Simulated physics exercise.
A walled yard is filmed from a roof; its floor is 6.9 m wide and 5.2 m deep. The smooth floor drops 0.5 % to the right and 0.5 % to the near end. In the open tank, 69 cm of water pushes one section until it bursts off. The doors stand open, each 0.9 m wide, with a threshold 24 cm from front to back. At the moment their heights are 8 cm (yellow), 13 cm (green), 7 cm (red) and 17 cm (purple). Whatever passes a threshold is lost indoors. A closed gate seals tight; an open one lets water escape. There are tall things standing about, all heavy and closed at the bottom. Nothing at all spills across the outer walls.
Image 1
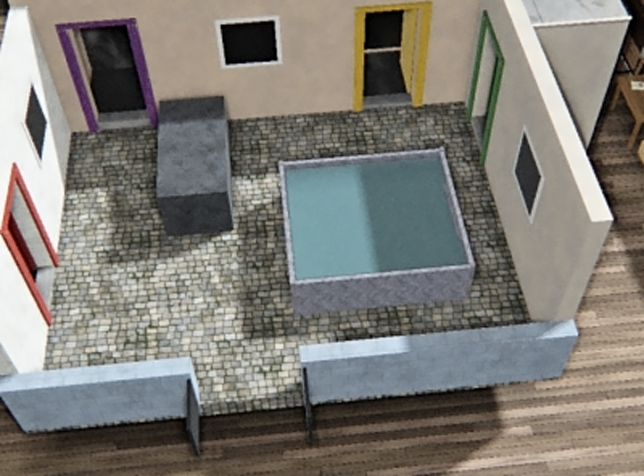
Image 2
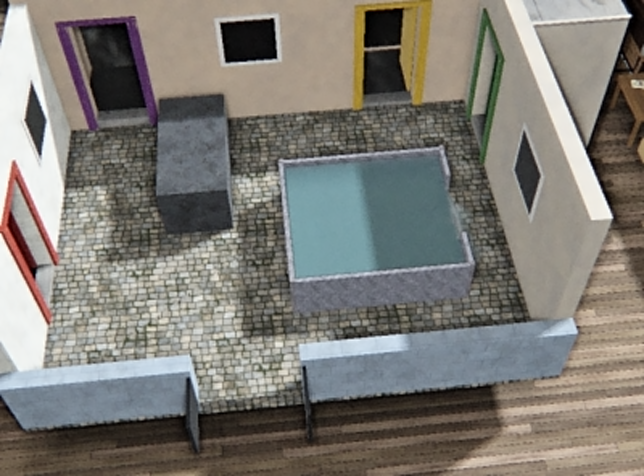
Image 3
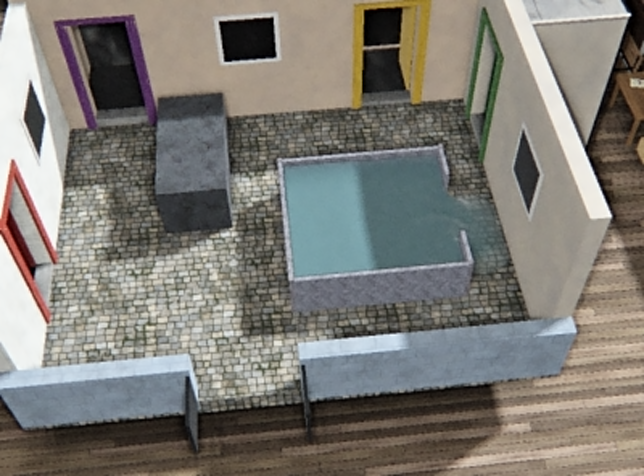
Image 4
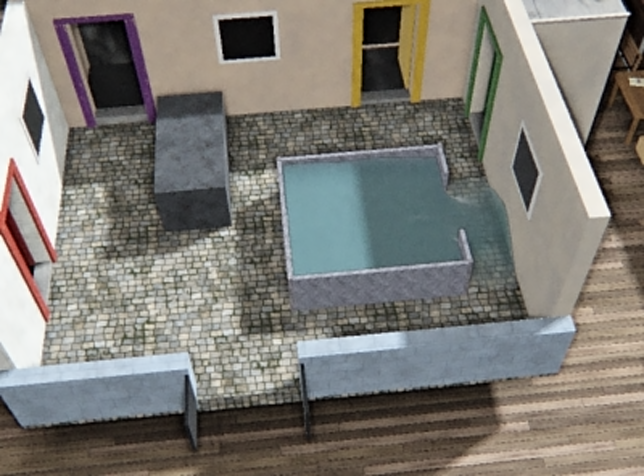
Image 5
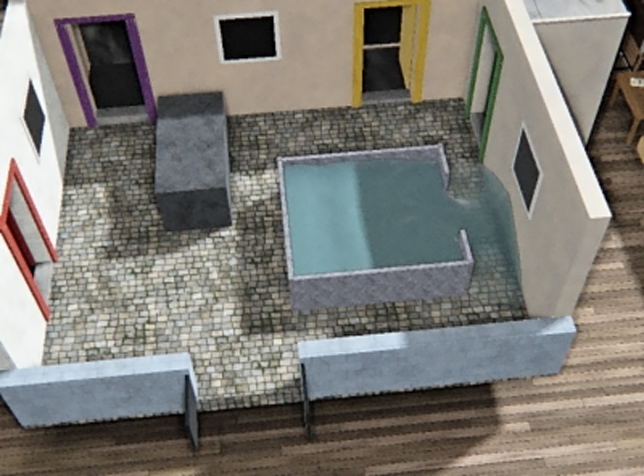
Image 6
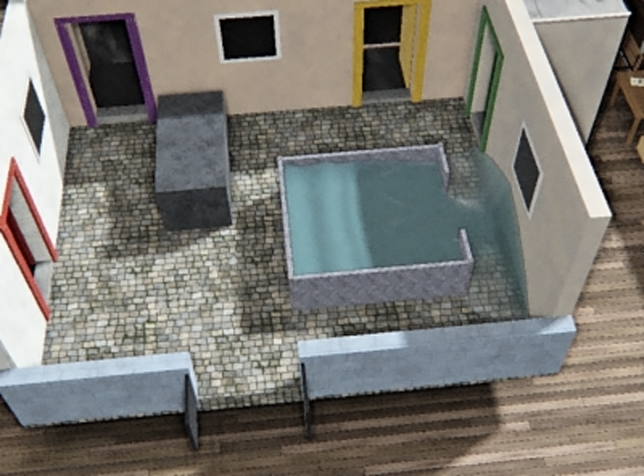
A square tank of still water stood in a walled, stone-paved yard with coloured doorways, then its right side opened and water poured through the gap, spreading across the paving along the right wall.
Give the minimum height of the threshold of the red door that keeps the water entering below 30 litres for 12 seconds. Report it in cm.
Minimum height: About 6.5 cm.
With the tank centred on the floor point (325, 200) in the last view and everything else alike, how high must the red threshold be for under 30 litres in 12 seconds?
It should be around 8.0 cm high.
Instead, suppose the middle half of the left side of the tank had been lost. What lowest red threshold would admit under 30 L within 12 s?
A height of around 28 cm.
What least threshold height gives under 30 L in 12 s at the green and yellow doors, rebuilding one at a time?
Some 9.5 cm for green, some 19 cm for yellow.
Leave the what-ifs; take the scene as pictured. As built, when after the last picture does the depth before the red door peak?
It peaks around 3.5 s.
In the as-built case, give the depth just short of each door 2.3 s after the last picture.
Door by door, in centimetres - yellow 21, green 10, red 0, purple 0.
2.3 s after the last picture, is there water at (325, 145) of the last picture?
At that moment it's submerged.
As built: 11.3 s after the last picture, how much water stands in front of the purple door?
Some 12.0 centimetres.
Then, 0.7 s after the last picture water covers 20 % of the floor, deepest (57 cm) near (489, 231); it has not reached the red door.
Then, 2.3 s after the last picture water covers 50 % of the floor, deepest (40 cm) near (533, 339); it has not reached the red door.
Then, 11.3 s after the last picture water covers 95 % of the floor, deepest (16 cm) near (152, 189); 9 cm at the red door, 24 litres in over its 7 cm threshold.
At the red door as built, the water peaked near 12 cm, 3.7 s after the last picture.
Run again over the same 12 s with other heights there, 38 litres in over 6 cm, 24 litres over 7 cm. The limit of 30 litres is kept from about 6.5 cm up.
